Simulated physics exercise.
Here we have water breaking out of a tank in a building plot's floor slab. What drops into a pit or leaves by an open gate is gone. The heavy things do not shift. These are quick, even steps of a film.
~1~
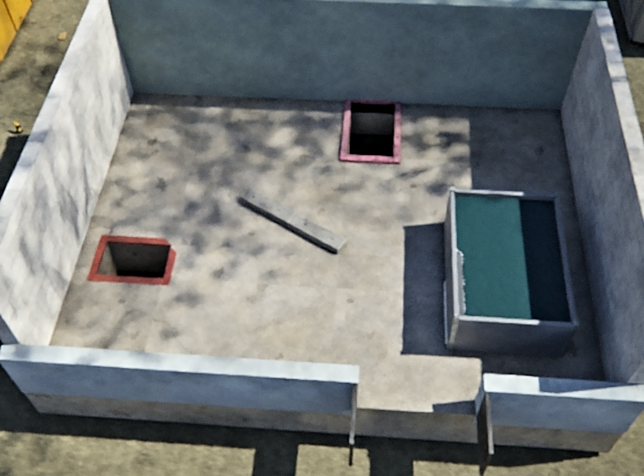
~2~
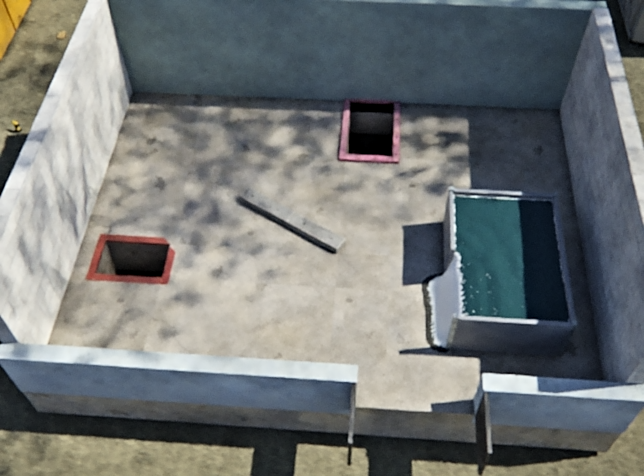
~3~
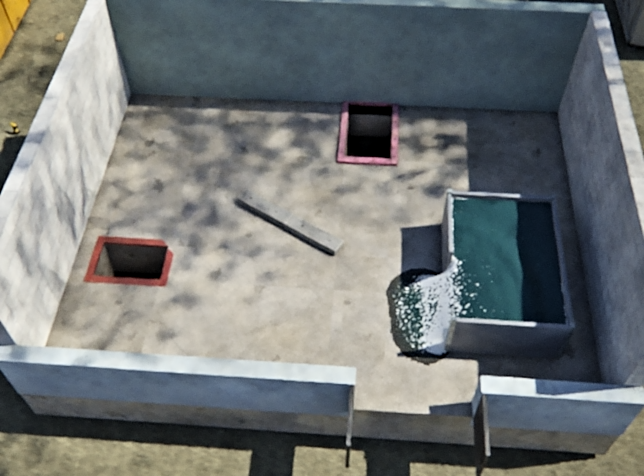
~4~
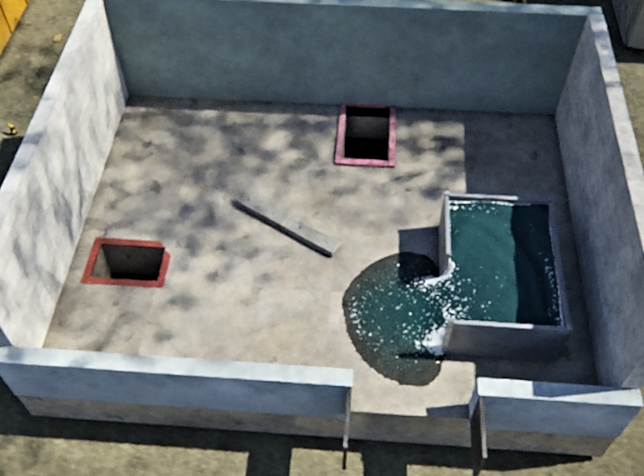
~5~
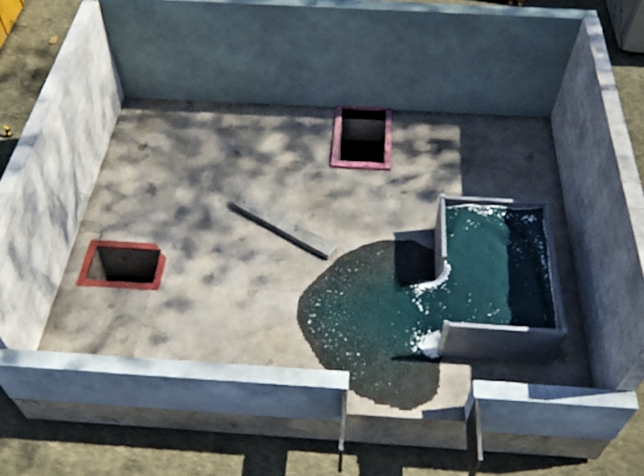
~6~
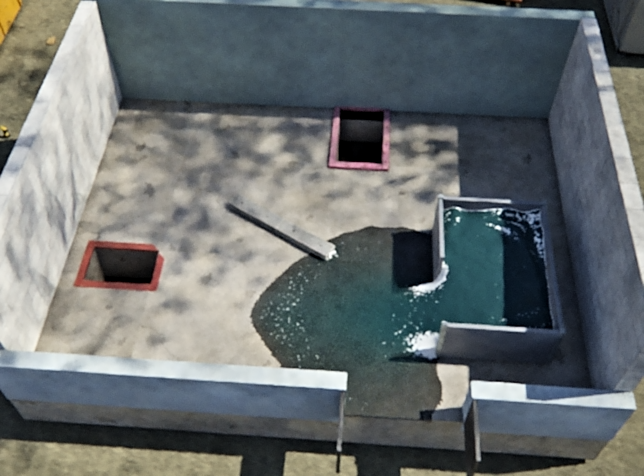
Water bursts through a gap in the left side of a raised tank inside a walled concrete plot, then spreads leftward across the floor in a widening dark pool, reaching the near wall and the lower end of a slanting bar.
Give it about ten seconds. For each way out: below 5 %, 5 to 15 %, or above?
The gate takes from 5 to 15 %; the red pit takes more than 15 %; the pink pit takes less than 5 %.
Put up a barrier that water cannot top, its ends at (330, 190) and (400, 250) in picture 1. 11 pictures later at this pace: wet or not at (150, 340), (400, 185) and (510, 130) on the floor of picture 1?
As listed: Under water, free of water, not flooded.
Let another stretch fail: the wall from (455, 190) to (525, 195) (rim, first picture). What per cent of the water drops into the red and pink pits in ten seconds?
In per cent: Red 0, pink 40.
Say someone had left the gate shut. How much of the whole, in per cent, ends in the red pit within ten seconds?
In per cent: Red 45.
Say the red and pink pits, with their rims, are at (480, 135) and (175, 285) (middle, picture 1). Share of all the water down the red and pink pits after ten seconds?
In per cent: Red 2, pink 25.
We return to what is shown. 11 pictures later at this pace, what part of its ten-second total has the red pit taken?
About 5 per cent.
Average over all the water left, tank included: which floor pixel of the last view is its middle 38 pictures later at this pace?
Near (260, 262).
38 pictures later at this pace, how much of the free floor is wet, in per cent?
About 55 per cent.
A moment on, water covers 30 % of the floor; the gate 1 %, the red pit 0 %, the pink pit 0 %.
Next, water covers 45 % of the floor; the gate 4 %, the red pit 2 %, the pink pit 0 %.
Then, water covers 45 % of the floor; the gate 6 %, the red pit 9 %, the pink pit 0 %.
Later, water covers 55 % of the floor; the gate 8 %, the red pit 26 %, the pink pit 0 %.
In the end, water covers 65 % of the floor; the gate 9 %, the red pit 41 %, the pink pit 1 %.
